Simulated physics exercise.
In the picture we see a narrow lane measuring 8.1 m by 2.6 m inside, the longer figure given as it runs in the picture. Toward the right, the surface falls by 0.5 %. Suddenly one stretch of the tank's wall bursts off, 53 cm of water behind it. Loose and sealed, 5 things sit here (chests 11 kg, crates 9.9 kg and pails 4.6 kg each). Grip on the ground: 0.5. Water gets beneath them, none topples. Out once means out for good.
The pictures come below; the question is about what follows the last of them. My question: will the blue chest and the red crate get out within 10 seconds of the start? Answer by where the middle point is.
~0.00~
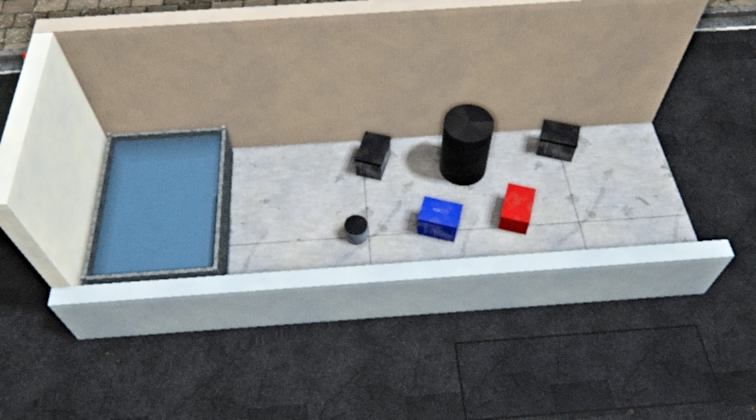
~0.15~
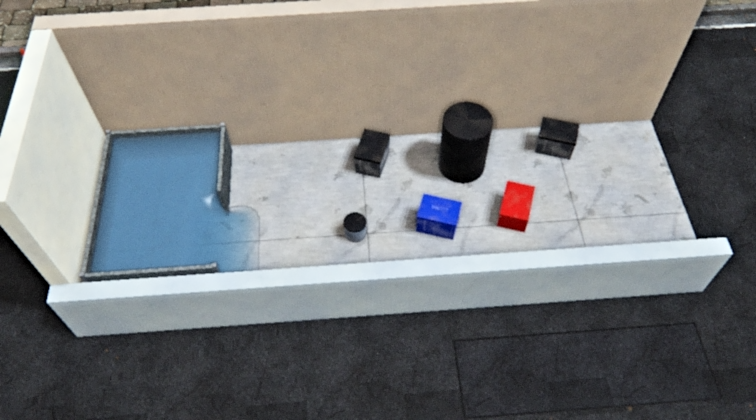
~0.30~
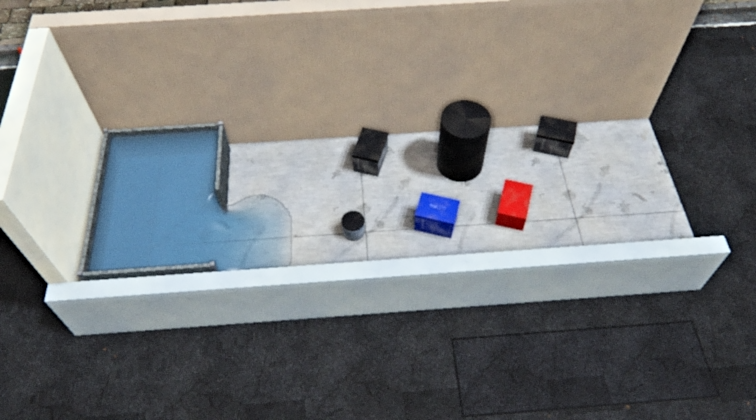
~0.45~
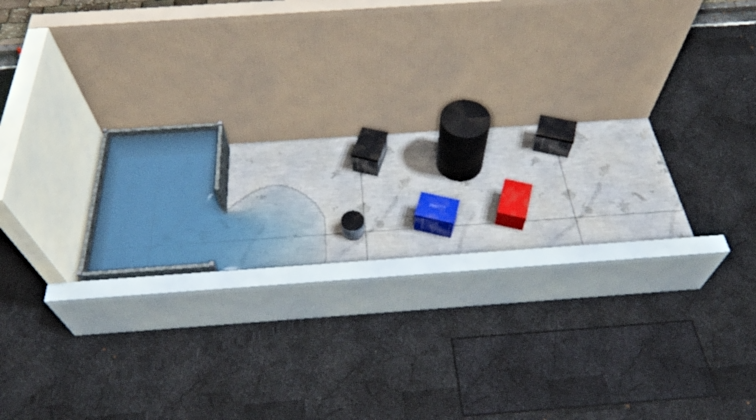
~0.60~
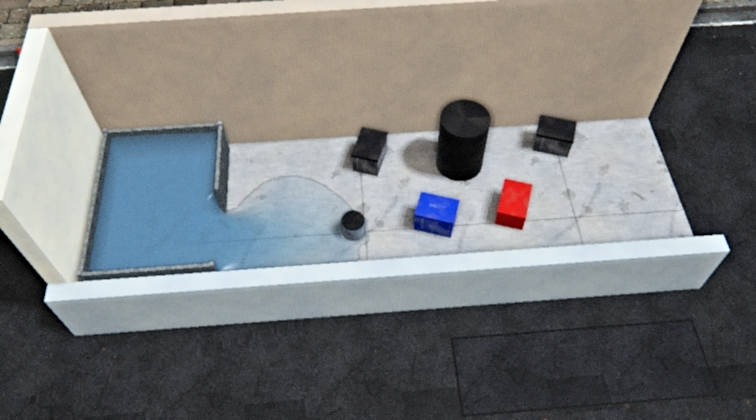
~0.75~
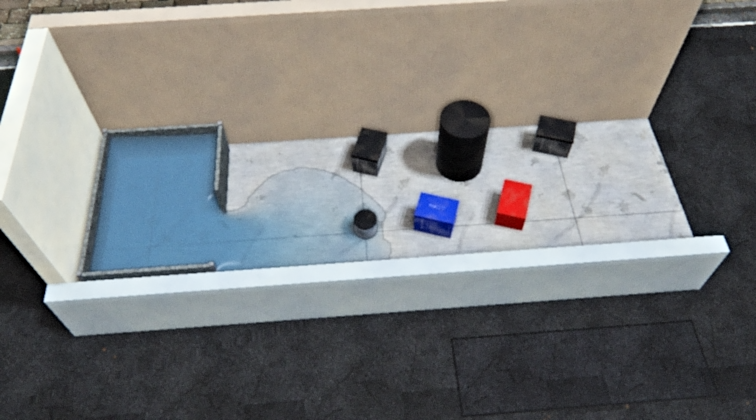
Blue chest exits, red crate exits.
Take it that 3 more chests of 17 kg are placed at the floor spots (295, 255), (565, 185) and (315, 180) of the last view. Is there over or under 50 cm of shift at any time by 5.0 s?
First exceeds it, then exceeds it, then stays within it.
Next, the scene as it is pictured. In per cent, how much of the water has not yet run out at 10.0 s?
44 % or so.
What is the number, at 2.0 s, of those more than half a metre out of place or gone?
The number by then is 2.
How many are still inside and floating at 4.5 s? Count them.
Count: 1.
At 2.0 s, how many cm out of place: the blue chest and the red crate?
Roughly 80 and 20 cm by then.
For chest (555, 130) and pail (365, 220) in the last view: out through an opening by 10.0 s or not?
Result, as listed: Done / done.
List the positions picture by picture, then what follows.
In the first picture, the blue chest at (440, 212) rests on the ground; the red crate at (519, 202) rests on the ground; water covers 3.6 m2; 0 of 5 have shifted.
In the second picture, the blue chest at (439, 209), on the bottom; the red crate at (518, 200), on the bottom; water covers 4.2 m2; 0 of 5 have shifted.
In the third picture, the blue chest at (438, 208), on the bottom; the red crate at (516, 199) rests on the ground; water covers 4.9 m2; 0 of 5 have shifted.
In the fourth picture, the blue chest at (437, 207), on the bottom; the red crate at (515, 198) rests on the ground; water covers 5.7 m2; 0 of 5 have shifted.
In the fifth picture, the blue chest at (437, 207), on the bottom; the red crate at (515, 198) rests on the ground; 6.5 m2 under water; 0 of 5 have shifted.
In the sixth picture, the blue chest at (437, 208), on the bottom; the red crate at (515, 198), on the bottom; 7.3 m2 under water; 1 of 5 have shifted.
After 2.0 s the blue chest is near (491, 194), 0.8 m from its start, afloat; the red crate is near (525, 194), 0.2 m from its start, aground; 0 of 5 are out; 2 afloat.
After 4.5 s the blue chest has gone out; the red crate has gone out; 2 of 5 are out; 1 afloat.
After 7.0 s the blue chest has gone out; the red crate has gone out; 4 of 5 are out; 0 afloat.
After 10.0 s the blue chest has gone out; the red crate has gone out; 4 of 5 are out; 0 afloat.
